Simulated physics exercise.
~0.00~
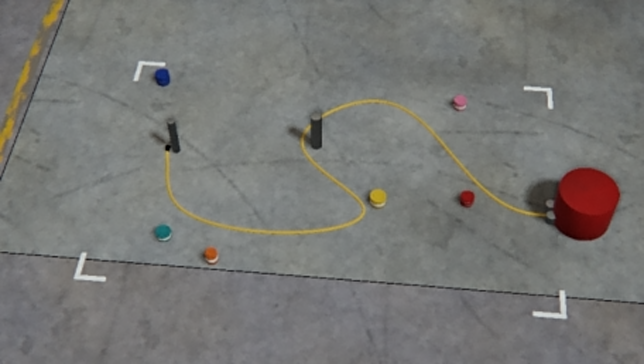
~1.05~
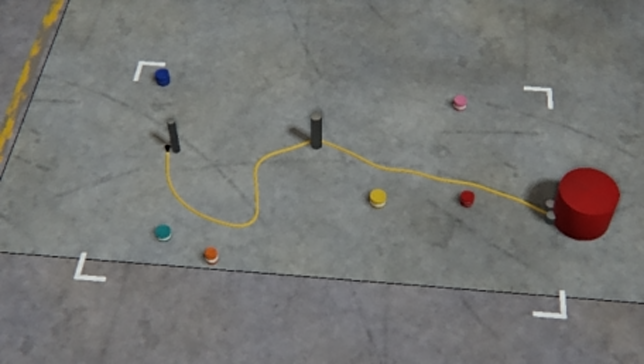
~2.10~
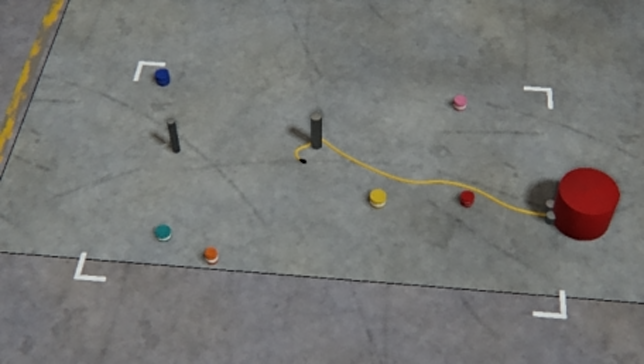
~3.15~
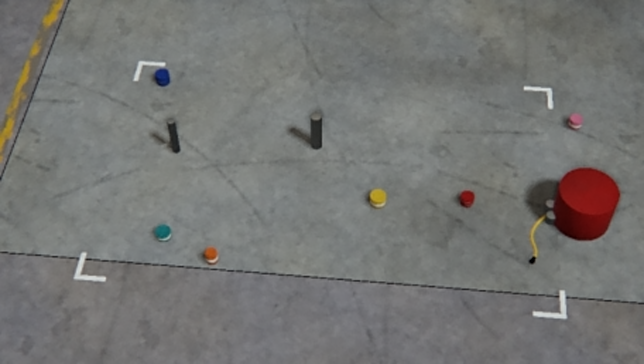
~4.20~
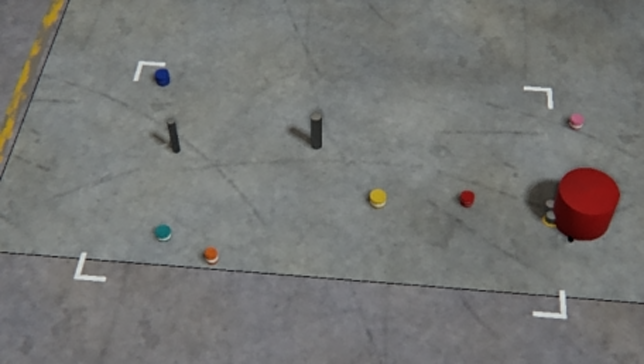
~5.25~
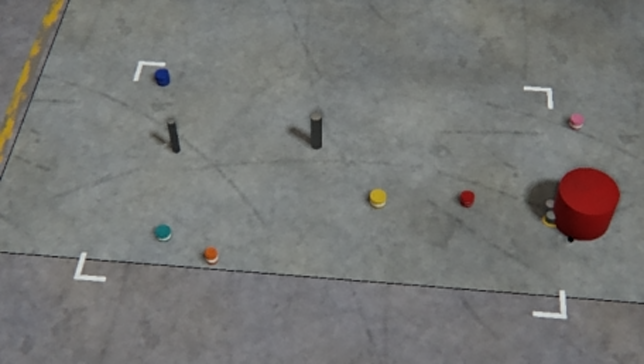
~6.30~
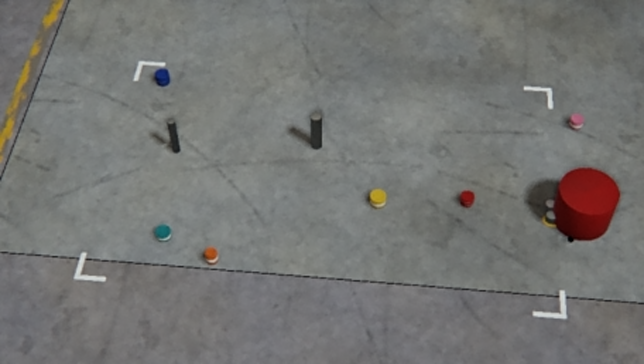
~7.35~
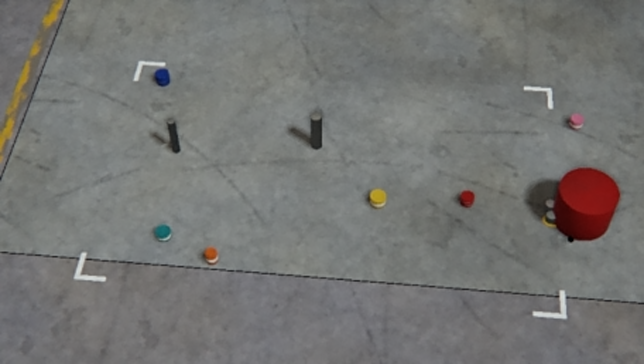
We see a yellow lead winding past two dark posts on a grey floor among six small containers, then being drawn rightward to a big red drum until barely any shows. The pink canister shifts right along the way and stays there, while the other containers remain still.
